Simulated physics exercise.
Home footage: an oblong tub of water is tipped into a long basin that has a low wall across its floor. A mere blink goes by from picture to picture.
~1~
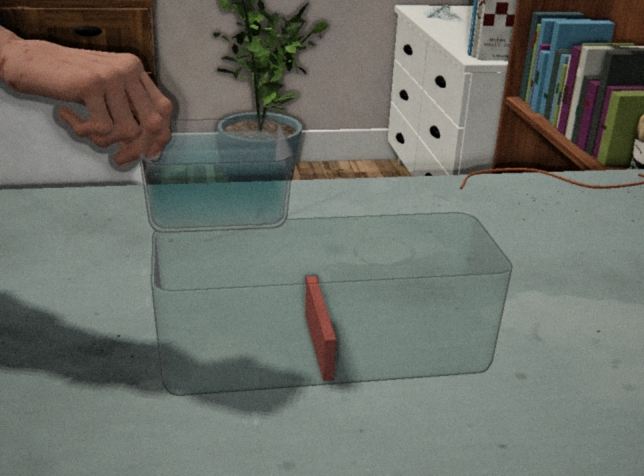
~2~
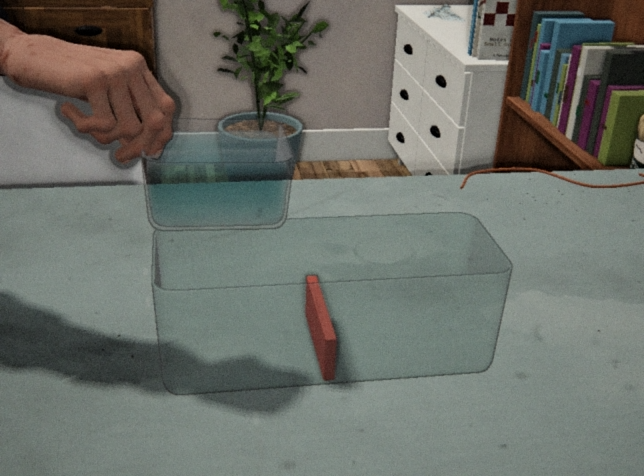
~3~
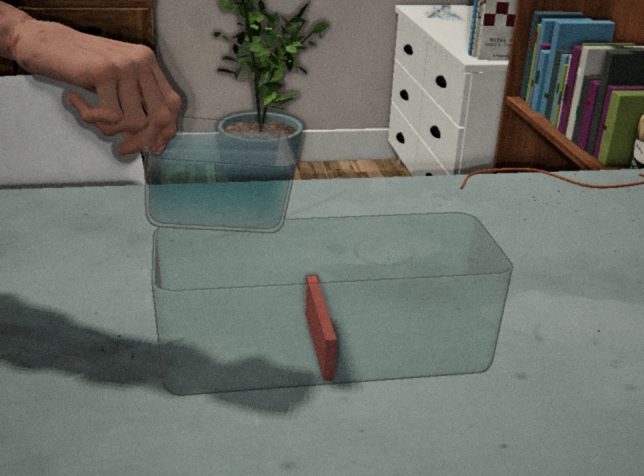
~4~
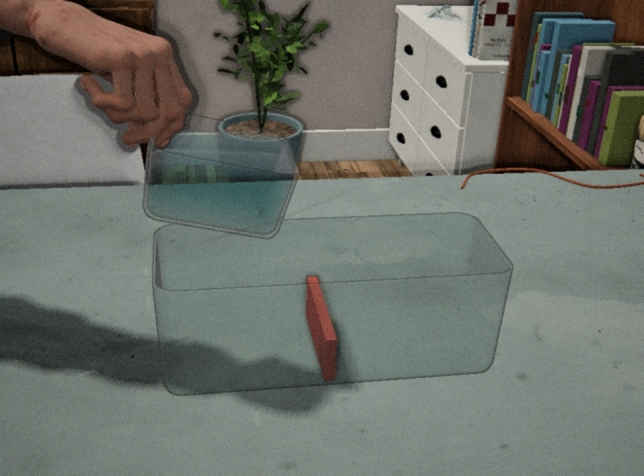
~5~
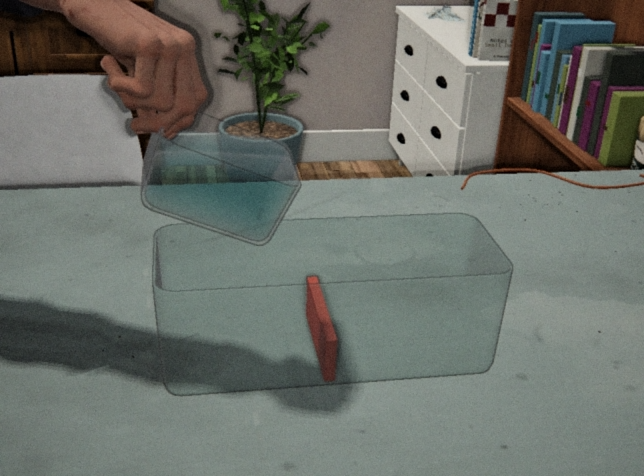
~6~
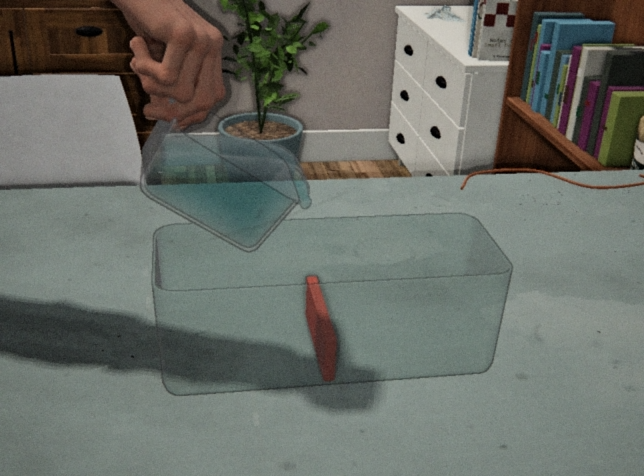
The clip opens on a hand holding a small clear tub of bluish water above a long, empty transparent basin with a low red wall across its floor. The hand moves right and tilts the tub steadily rightward, until a little water bulges over its right rim.
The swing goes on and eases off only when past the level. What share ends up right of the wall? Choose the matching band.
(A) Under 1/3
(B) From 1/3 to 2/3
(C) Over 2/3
Answer: B.
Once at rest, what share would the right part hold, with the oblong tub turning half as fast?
Roughly 70 in a hundred.
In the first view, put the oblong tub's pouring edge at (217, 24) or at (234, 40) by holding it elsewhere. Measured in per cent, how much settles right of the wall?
The first start gives some 20 %, the second some 30 %.
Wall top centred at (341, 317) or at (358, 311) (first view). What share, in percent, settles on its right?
About 35 % and 10 %.
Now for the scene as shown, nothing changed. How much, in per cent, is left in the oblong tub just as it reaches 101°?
I'd put it at some 15 in a hundred.
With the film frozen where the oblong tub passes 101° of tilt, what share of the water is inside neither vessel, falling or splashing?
Roughly 15 %.
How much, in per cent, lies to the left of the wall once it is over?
Close to 40 percent.
A moment on, the oblong tub is tipped right over and 14 per cent is still to pour, 22 is left of the wall and 46 right of it.
Next, the oblong tub is tipped right over and 1 per cent is still to pour, 39 is left of the wall and 53 right of it.
Then the oblong tub is tipped right over and 0 per cent is still to pour, 40 is left of the wall and 55 right of it.
Later the oblong tub is tipped right over and 0 per cent is still to pour, 40 is left of the wall and 55 right of it.
In the end 40 per cent lies left of the wall, 55 right of it and 5 outside.
